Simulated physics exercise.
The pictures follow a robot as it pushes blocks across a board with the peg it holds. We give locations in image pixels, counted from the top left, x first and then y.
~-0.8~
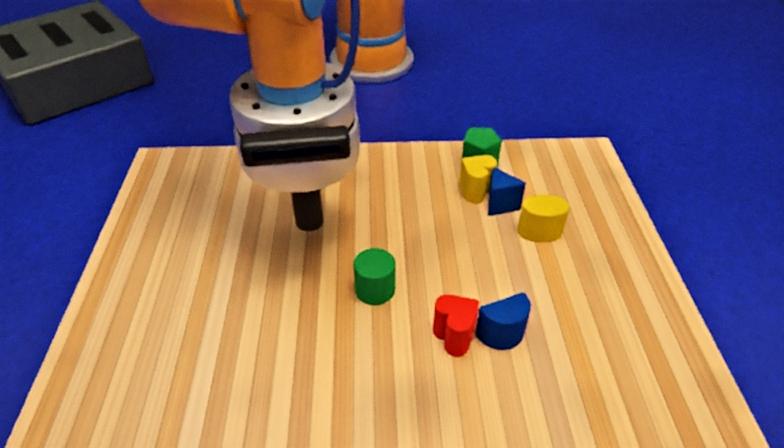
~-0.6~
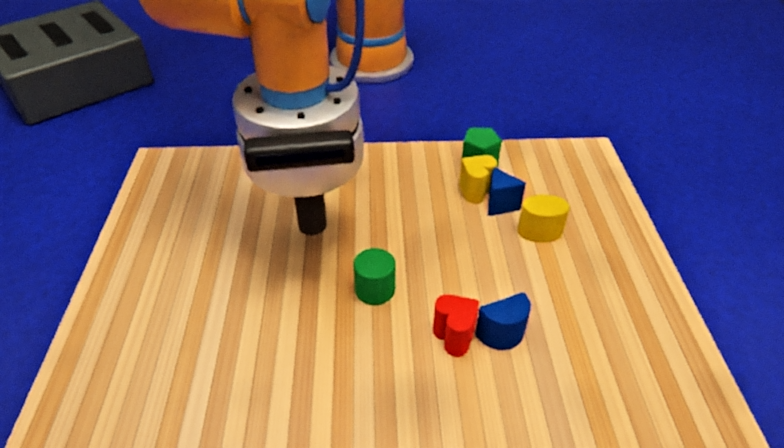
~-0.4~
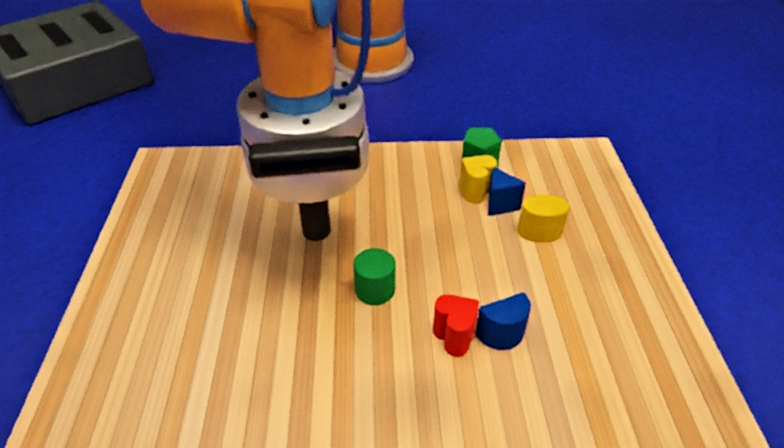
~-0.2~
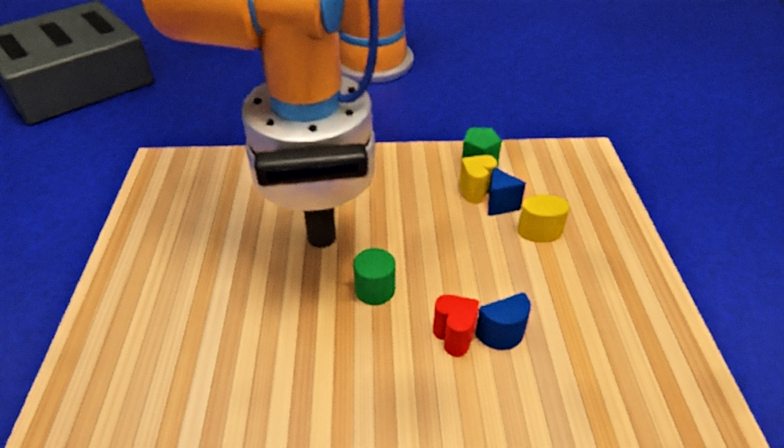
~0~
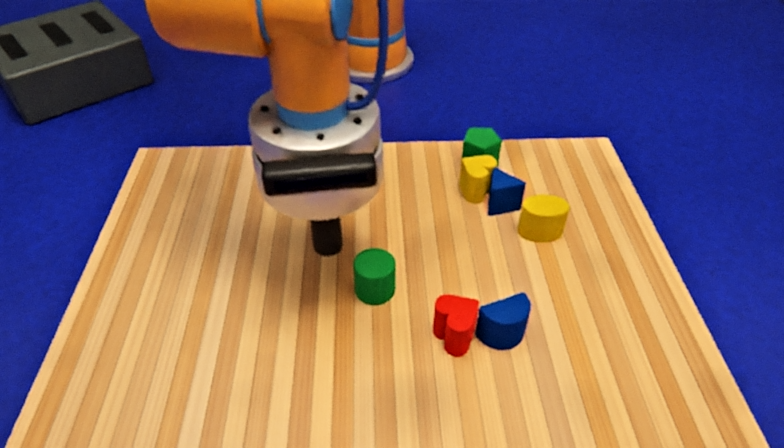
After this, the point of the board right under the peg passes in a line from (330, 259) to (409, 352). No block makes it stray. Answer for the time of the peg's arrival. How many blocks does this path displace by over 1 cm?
My guess is one.
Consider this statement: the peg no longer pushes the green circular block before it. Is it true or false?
That statement is accurate.
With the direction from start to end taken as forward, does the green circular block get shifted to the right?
No
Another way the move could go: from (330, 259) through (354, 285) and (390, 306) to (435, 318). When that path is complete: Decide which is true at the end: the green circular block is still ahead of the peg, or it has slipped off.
It is still ahead of the peg.
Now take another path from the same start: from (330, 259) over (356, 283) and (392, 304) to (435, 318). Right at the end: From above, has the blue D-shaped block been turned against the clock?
Yes, it checks out.
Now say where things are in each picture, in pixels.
In the first picture, lower end of the peg (310, 222), tops of blocks, green circular block (374, 262), red heart-shaped block (458, 310).
In the second picture, peg (313, 226), blocks as before.
In the third picture, peg (317, 231), blocks as before.
In the fourth picture, peg (322, 238), blocks as before.
In the fifth picture, peg (328, 246), green circular block (374, 262), red heart-shaped block (458, 310).
On the path given first. One third of the way, peg (354, 274); green circular block (388, 269).
Two thirds of the way, peg (381, 306); green circular block (418, 283).
At the end, peg (409, 340); green circular block (422, 284); red heart-shaped block not moved.
